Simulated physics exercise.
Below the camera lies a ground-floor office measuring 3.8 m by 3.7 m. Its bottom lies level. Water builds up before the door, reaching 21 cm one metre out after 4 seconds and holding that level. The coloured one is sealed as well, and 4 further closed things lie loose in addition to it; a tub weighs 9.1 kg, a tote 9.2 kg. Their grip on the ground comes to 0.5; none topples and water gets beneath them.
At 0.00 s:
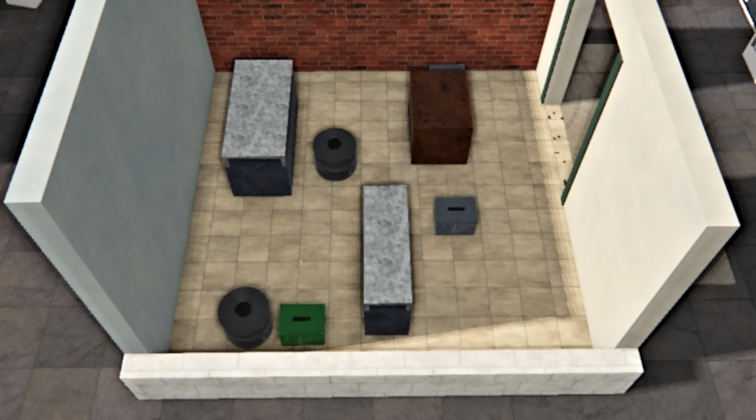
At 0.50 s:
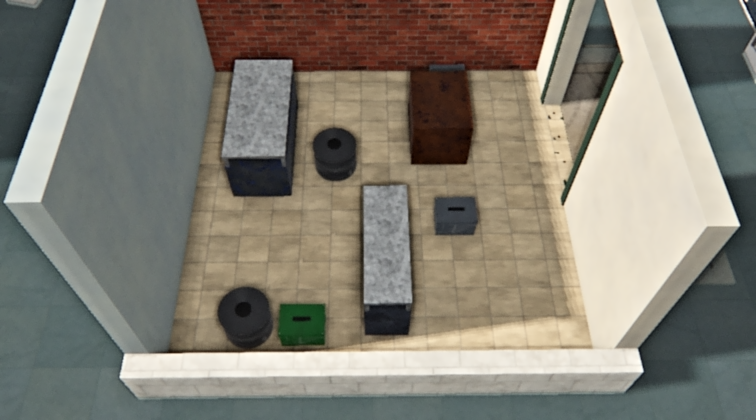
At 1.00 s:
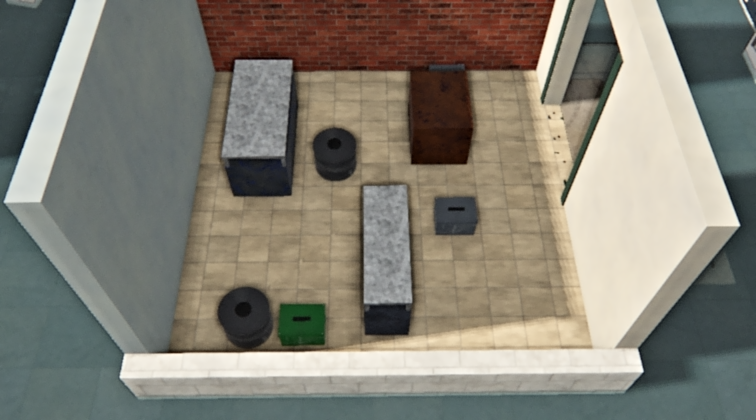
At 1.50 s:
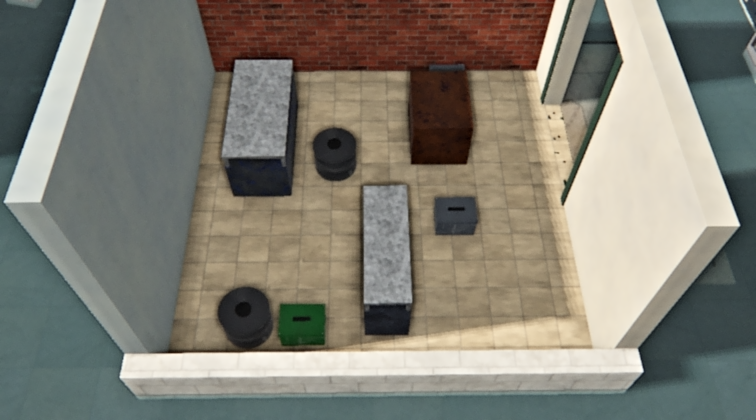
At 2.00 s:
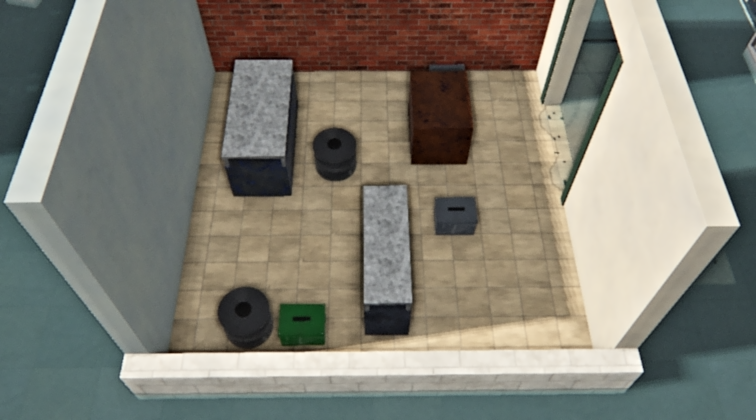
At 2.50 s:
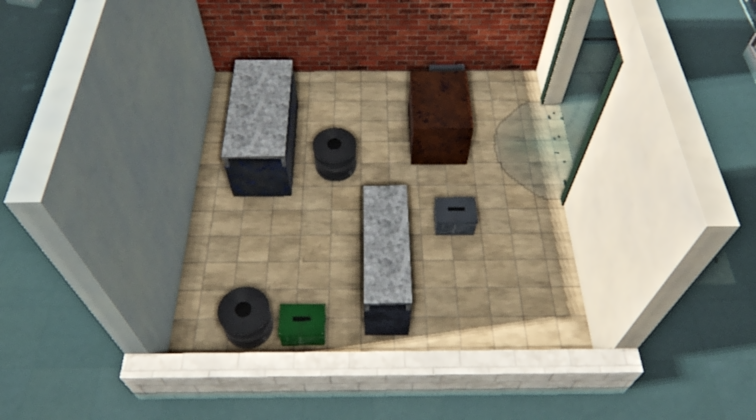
The video shows a roofless room with a green tote, dark round objects and grey-topped blocks on a tiled floor; water surrounds the walls, then a thin patch spreads in through the doorway at right while the objects stay still.
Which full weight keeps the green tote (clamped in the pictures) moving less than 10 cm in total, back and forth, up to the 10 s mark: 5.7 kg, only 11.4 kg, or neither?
Only 11.4 kg does it.
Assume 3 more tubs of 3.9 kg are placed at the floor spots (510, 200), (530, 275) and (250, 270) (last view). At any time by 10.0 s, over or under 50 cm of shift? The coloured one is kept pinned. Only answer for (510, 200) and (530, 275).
The first comes out above the threshold, the second above the threshold.
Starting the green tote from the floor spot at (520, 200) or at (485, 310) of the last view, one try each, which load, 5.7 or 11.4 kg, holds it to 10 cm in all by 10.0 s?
Taking the two spots in turn, neither keeps it, then neither keeps it.
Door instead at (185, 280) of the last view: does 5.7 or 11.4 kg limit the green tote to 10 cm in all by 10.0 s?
Short version: Neither mass is sufficient.
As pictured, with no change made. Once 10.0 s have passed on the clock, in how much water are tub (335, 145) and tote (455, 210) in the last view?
I'd put it at 6 cm and 12 cm respectively.
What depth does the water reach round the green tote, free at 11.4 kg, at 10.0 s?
Depth: Approx. 6 cm.
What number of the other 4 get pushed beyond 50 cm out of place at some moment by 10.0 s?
It adds up to 2.
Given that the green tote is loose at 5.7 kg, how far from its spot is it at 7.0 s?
Displacement near 0 cm.
After 3.5 s the green tote would be 0 cm from its start with 5.7 kg and 0 cm from its start with 11.4 kg; 0 cm of water round it then.
After 4.5 s the green tote would be 0 cm from its start with 5.7 kg and 0 cm from its start with 11.4 kg; 0 cm of water round it then.
After 7.0 s the green tote would be 0 cm from its start with 5.7 kg and 0 cm from its start with 11.4 kg; 2 cm of water round it then.
After 10.0 s the green tote would be 63 cm from its start with 5.7 kg and 1 cm from its start with 11.4 kg; 6 cm of water round it then.
